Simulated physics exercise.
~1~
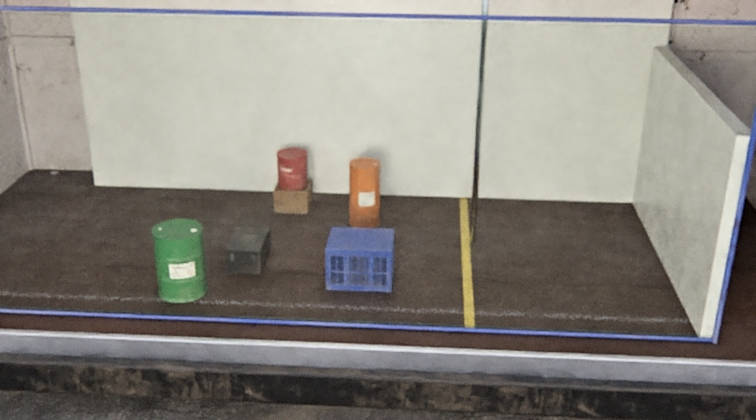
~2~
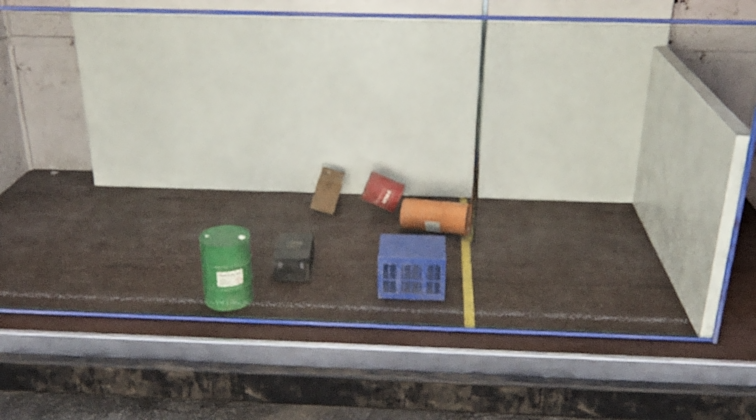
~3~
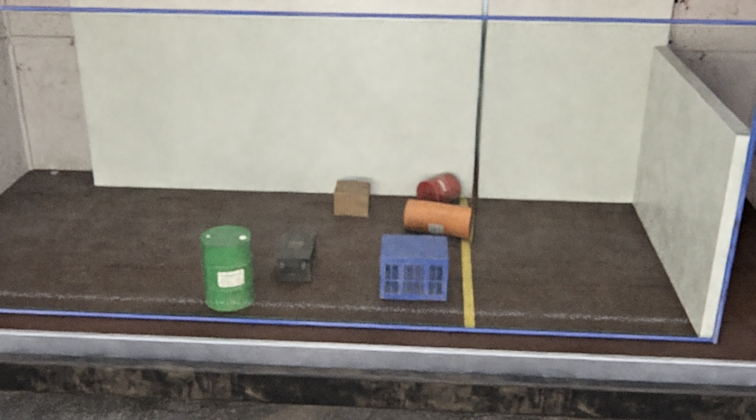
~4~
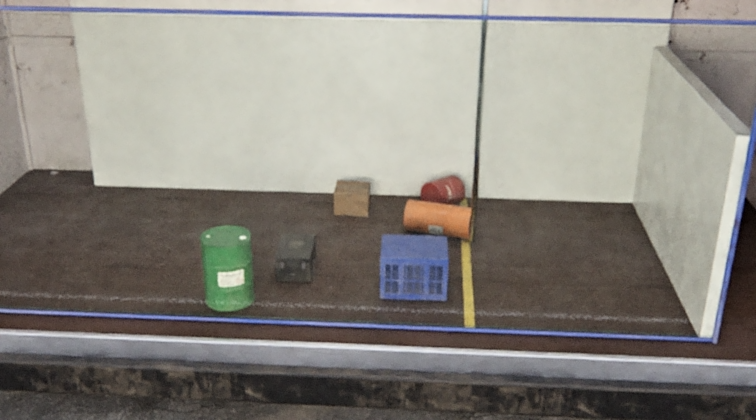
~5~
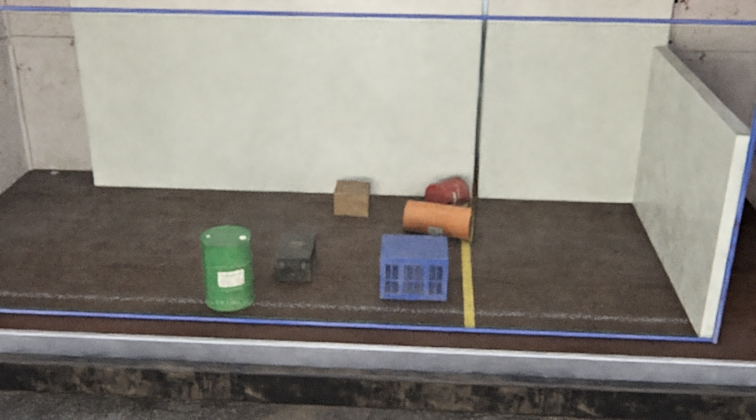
A dark-floored bay with pale wall panels, a thin pole and a yellow line on the floor is seen from the front and slightly above by a still camera. A green drum stands at the left, a black toolbox beside it and a blue crate near the middle, with a red bucket on a brown carton and an upright orange drum behind. Everything loose shifts right; the orange drum topples onto its side, while the carton tips over and the bucket tumbles off it. The carton settles upside down, and the bucket rolls toward the pole. Finally, the green drum still stands, and the orange drum lies just short of the line.
